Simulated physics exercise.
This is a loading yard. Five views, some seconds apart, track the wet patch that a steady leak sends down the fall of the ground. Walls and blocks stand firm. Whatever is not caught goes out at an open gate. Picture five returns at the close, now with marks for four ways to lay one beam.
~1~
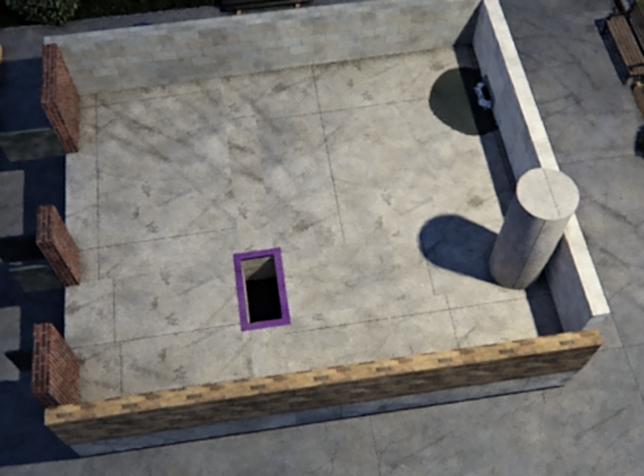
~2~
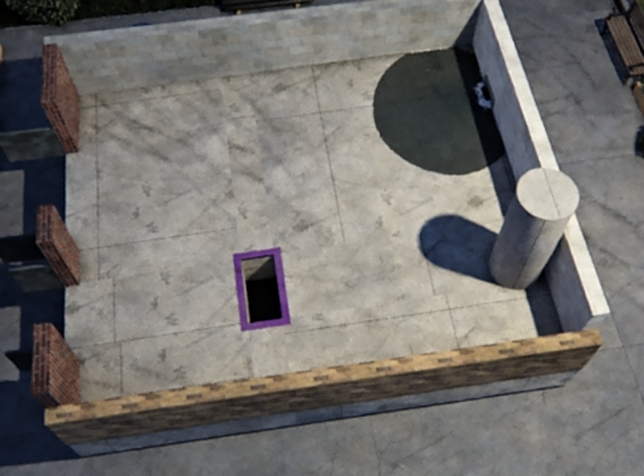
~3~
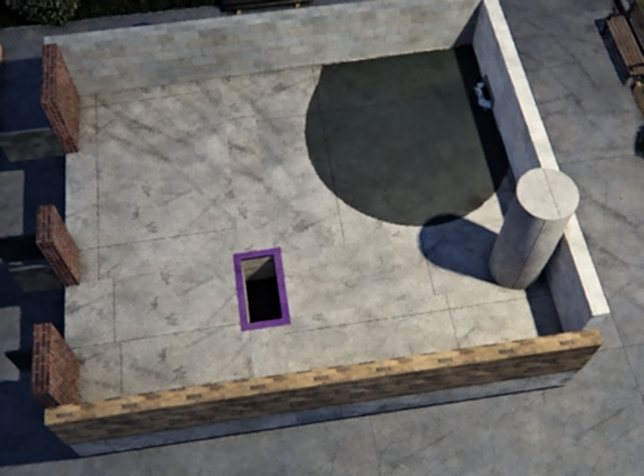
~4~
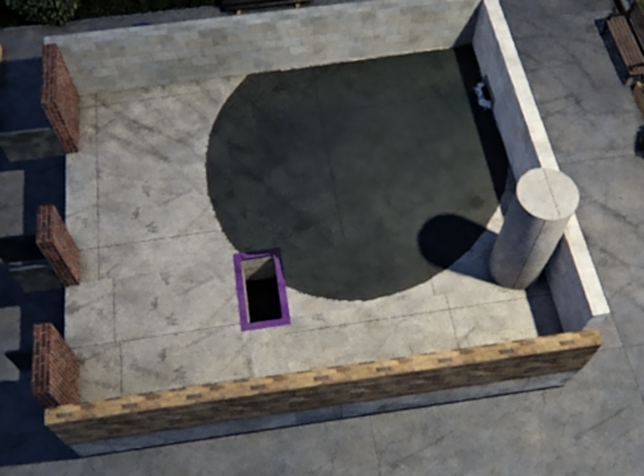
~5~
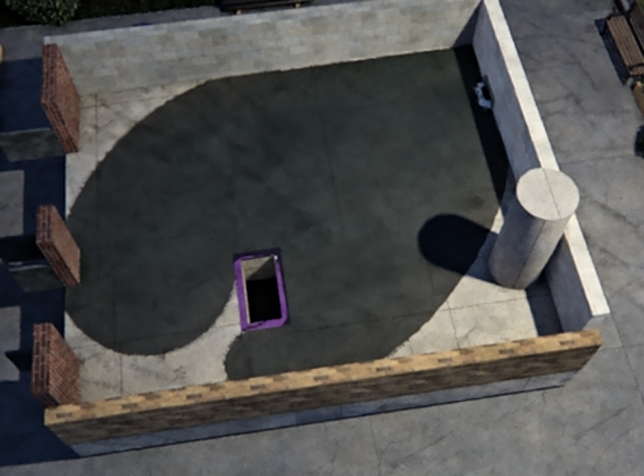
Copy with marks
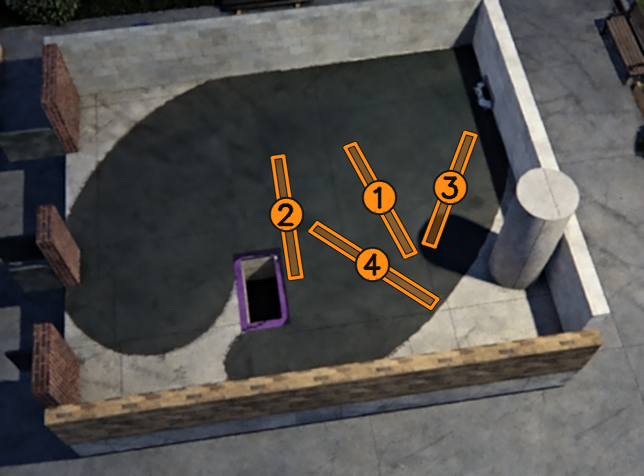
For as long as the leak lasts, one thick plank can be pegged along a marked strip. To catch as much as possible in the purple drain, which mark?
I would pick place 3.
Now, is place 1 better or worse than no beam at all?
Place 1 is worse.
On the marked copy, 1 from (350, 145) to (410, 254); 2 from (295, 277) to (277, 156); 3 from (429, 244) to (470, 133); 4 from (313, 226) to (434, 303).
With 1, about 5 % of the stream goes into the purple drain, about 95 % out by the gates.
With 2, about 7 % of the stream goes into the purple drain, about 92 % out by the gates.
With 3, about 23 % of the stream goes into the purple drain, about 77 % out by the gates.
With 4, about 9 % of the stream goes into the purple drain, about 91 % out by the gates.
